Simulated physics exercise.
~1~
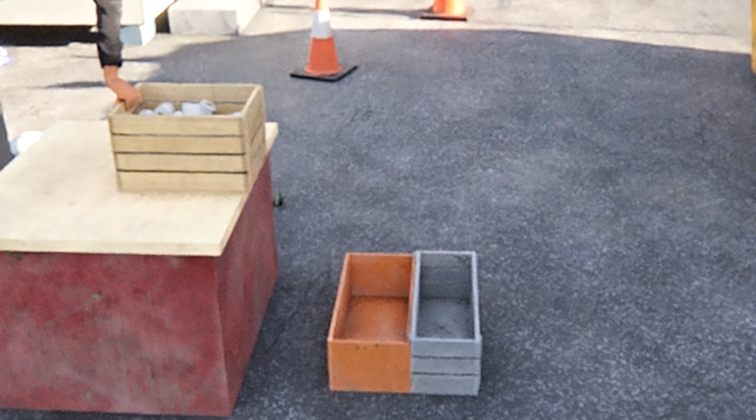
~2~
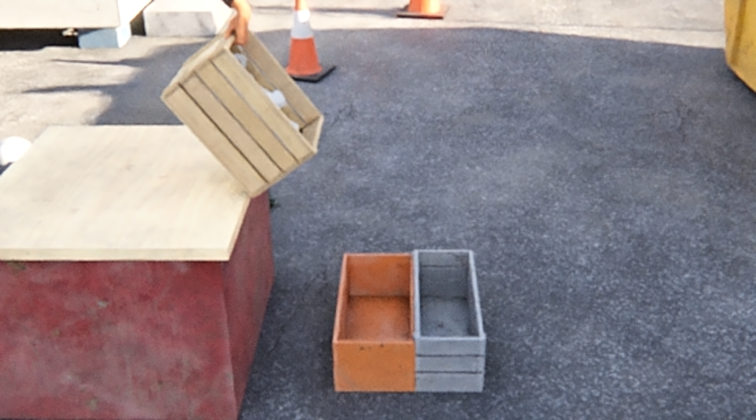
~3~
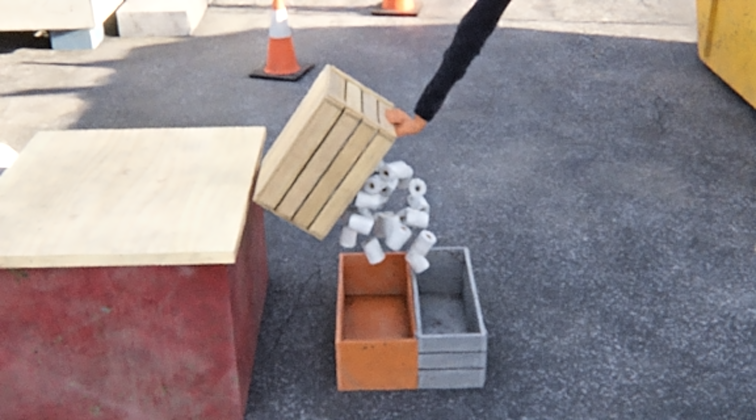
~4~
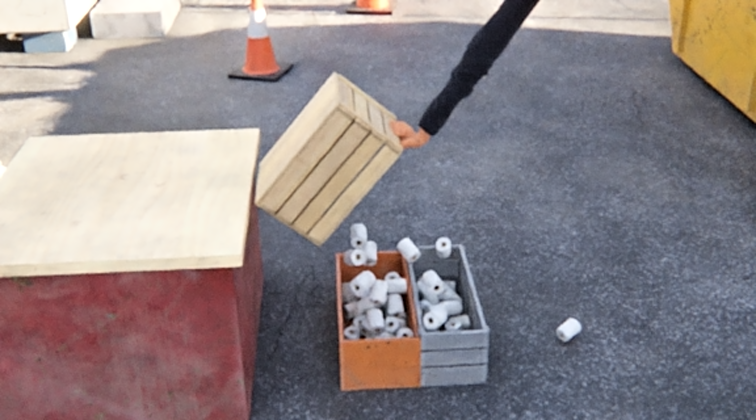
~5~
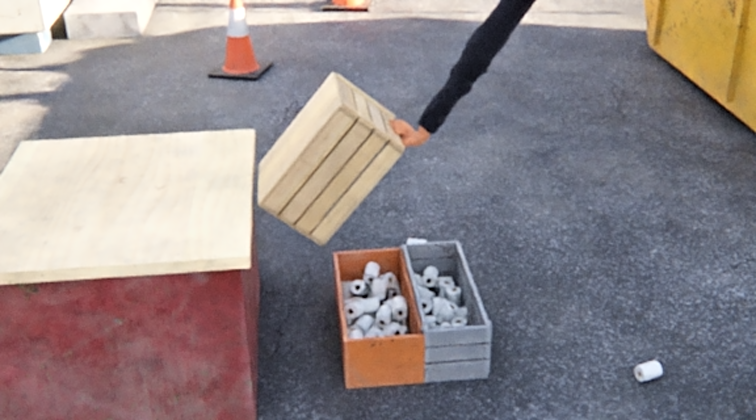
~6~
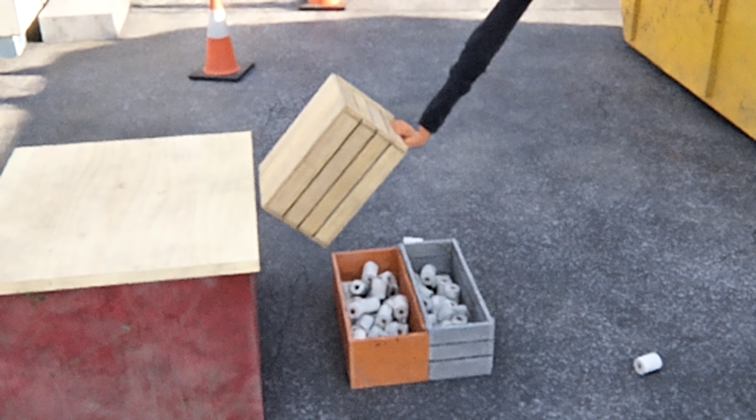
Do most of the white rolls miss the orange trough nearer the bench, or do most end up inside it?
Most of the rolls end up inside the orange trough nearer the bench. A smaller share lands in the grey tub, and a couple lie on the ground beyond.
A wooden crate, tipped by hand, pours white rolls into two boxes, a couple landing outside.
